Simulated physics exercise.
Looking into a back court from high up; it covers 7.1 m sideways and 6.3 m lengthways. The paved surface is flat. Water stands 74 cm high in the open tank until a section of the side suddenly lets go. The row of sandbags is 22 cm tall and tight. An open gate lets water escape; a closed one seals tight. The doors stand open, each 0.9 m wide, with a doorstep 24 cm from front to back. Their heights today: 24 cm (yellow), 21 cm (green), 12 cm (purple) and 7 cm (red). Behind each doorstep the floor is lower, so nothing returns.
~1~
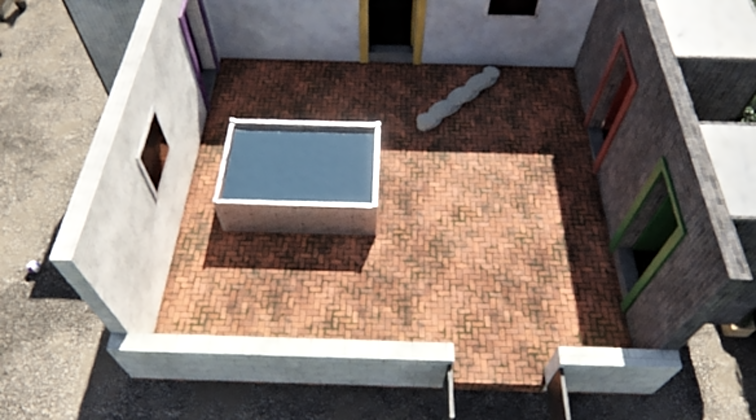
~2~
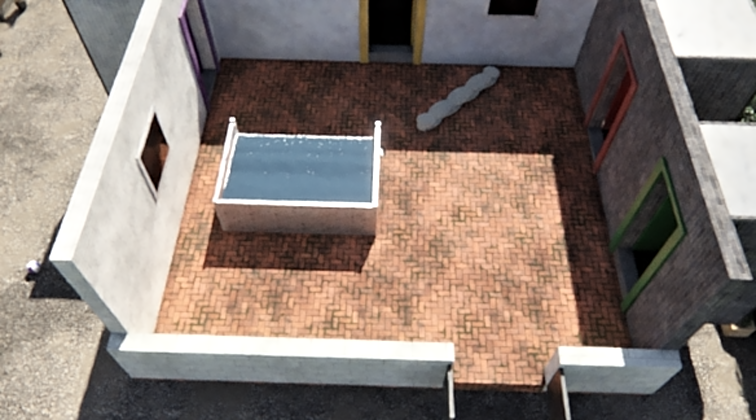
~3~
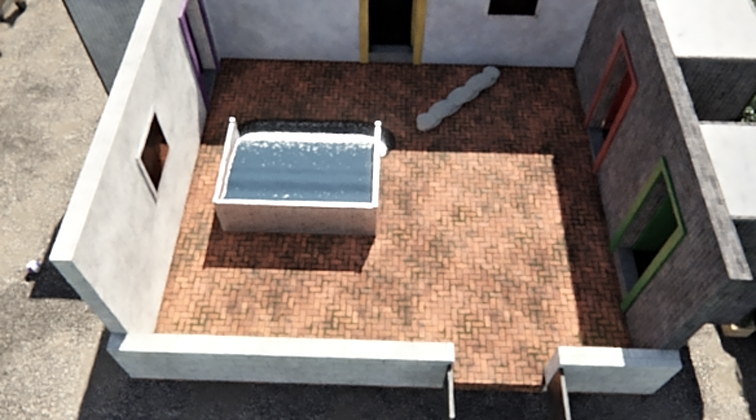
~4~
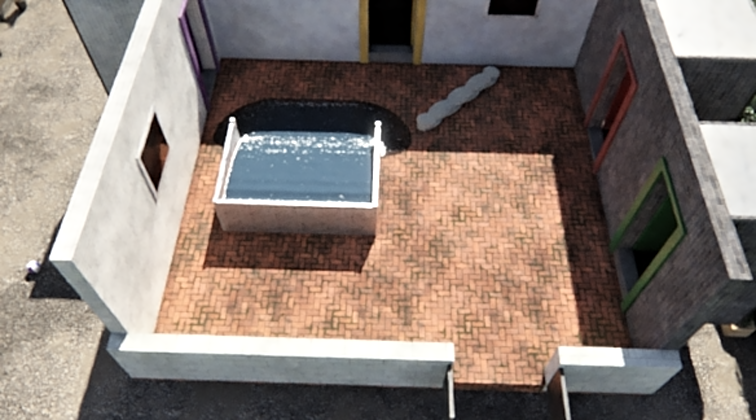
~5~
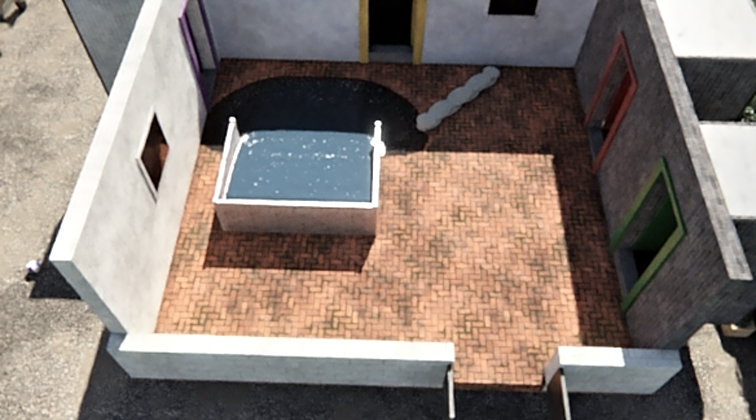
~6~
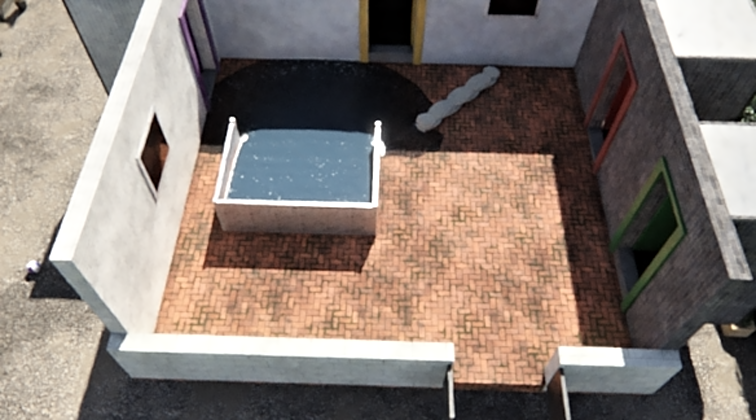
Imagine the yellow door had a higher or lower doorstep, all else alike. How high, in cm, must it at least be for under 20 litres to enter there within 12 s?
Some 27 cm above the ground.
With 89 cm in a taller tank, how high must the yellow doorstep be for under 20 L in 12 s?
Then roughly 33 cm.
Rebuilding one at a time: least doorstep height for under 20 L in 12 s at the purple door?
About 28 cm at purple.
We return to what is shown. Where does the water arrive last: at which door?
The green one.
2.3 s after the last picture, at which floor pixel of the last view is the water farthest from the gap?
Near (572, 73).
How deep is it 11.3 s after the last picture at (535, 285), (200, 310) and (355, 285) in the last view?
Roughly 6, 7 and 4 cm, in turn.
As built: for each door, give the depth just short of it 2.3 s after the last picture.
In cm: Yellow 19, green 0, purple 26, red 1.
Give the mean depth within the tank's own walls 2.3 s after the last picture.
Roughly 11 cm on average.
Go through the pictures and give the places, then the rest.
The first frame shows still water, 74 cm deep, in the open tank at (301, 164); the yellow door at (392, 22) is dry.
In the second frame, the gap is on the far side, the front 0.2 m out at a hidden place; the back of the open tank holds 74 cm.
In the third frame, the gap is on the far side, the front 0.7 m out at a hidden place; the back of the open tank holds 71 cm.
In the fourth frame, water pours out on the far side and has run 1.3 m, to (271, 102); about 12 cm deep outside, 64 cm at the back.
In the fifth frame, the gap is on the far side, the front 1.9 m out at (281, 80); the back of the open tank holds 63 cm.
In the sixth frame, the front is at (272, 61), 2.4 m from the gap on the far side; 8.5 m2 of floor is wet, 57 cm left at the back; the yellow door at (392, 22), 2.8 m from the gap, is still 0.2 m from the nearest water.
Then, 0.7 s after the last picture water covers 25 % of the floor, deepest (48 cm) near (309, 72); 34 cm at the yellow door, 6 litres in over its 24 cm doorstep.
Then, 2.3 s after the last picture water covers 35 % of the floor, deepest (36 cm) near (473, 77); 19 cm at the yellow door, 32 litres in over its 24 cm doorstep.
Then, 11.3 s after the last picture water covers 95 % of the floor, deepest (10 cm) near (211, 103); 9 cm at the yellow door, 33 litres in over its 24 cm doorstep.
At the yellow door as built, the water peaked near 34 cm, 0.9 s after the last picture.
Run again over the same 12 s with other heights there, 48 litres in over 22 cm, 9 litres over 29.5 cm. The limit of 20 litres is kept from about 27 cm up.
